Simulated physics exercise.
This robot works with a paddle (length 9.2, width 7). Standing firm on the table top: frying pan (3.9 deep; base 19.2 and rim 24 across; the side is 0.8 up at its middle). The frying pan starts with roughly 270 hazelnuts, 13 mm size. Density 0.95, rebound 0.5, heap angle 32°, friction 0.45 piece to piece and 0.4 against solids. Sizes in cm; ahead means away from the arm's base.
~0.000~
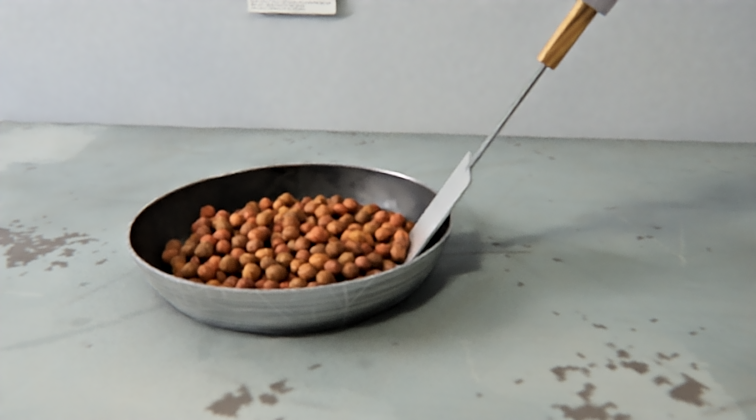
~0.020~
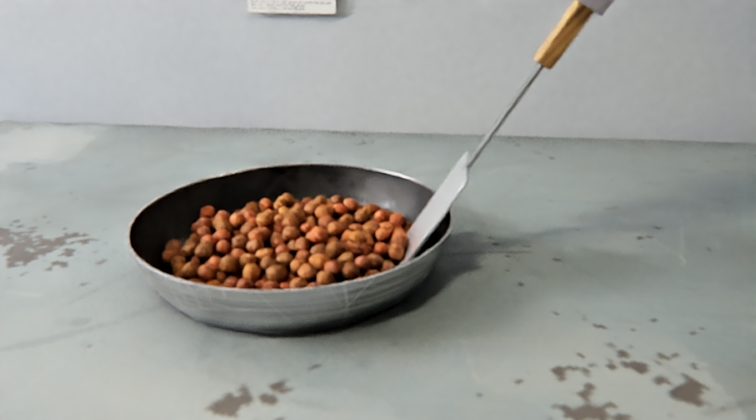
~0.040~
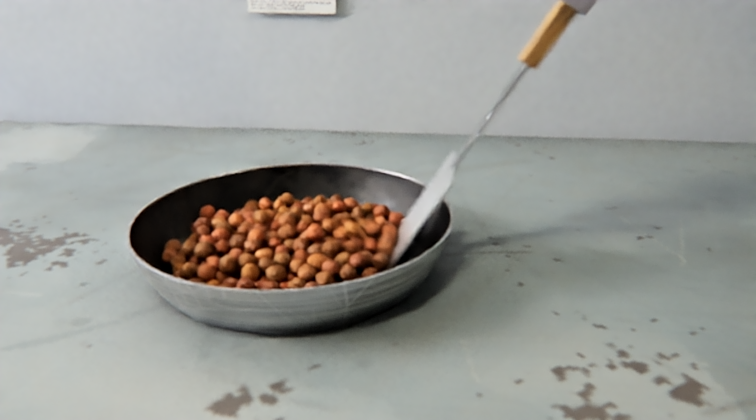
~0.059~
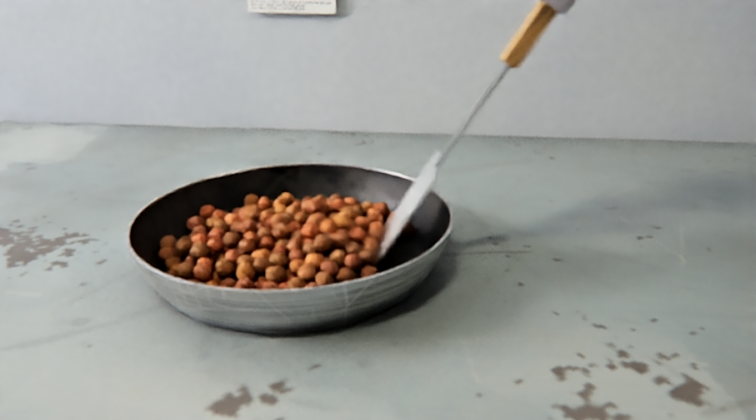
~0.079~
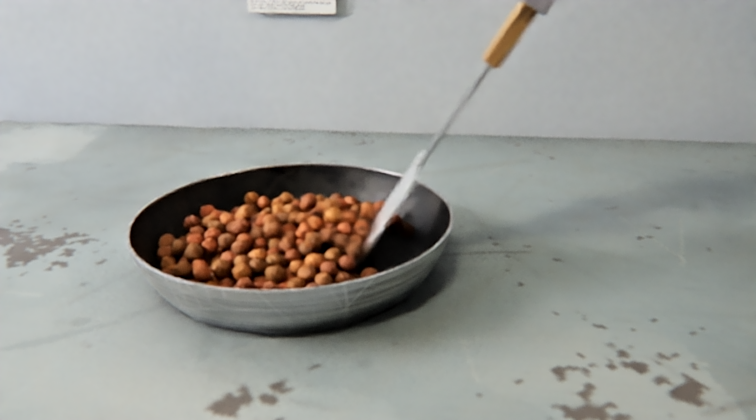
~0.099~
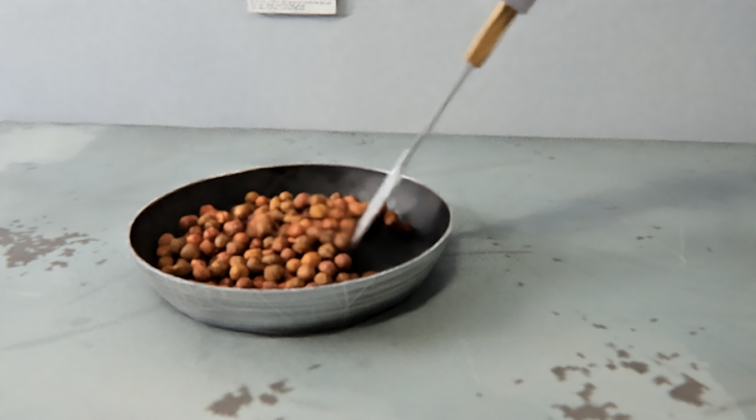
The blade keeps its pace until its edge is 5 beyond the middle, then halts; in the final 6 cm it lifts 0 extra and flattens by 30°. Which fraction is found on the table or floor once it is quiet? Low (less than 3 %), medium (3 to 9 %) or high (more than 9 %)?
On the table or floor the share is low, less than 3 %.
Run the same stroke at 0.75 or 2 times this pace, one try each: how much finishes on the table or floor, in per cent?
Some 0 and 5 per cent.
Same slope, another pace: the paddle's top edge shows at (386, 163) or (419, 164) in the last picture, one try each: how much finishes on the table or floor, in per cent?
Some 0 and 0 per cent.
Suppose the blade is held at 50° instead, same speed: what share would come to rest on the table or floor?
Then about 0 per cent.
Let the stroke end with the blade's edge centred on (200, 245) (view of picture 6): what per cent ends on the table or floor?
Some 0 per cent.
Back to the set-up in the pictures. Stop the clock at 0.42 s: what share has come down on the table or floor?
About 0 per cent.
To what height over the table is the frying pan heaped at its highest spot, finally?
About 4.5 cm.
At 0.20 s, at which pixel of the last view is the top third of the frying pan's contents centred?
At about (259, 226).
After 0.15 s, sloping 55°, highest piece 5 above the table; 267 in the frying pan.
After 0.20 s, sloping 41°, highest piece 5 above the table; 267 in the frying pan.
After 0.42 s, sloping 28°, highest piece 4 above the table; 267 in the frying pan.
After 1.47 s, sloping 28°, highest piece 4 above the table; 267 in the frying pan.
At rest, 267 in the frying pan. That is 0 % on the table or floor.
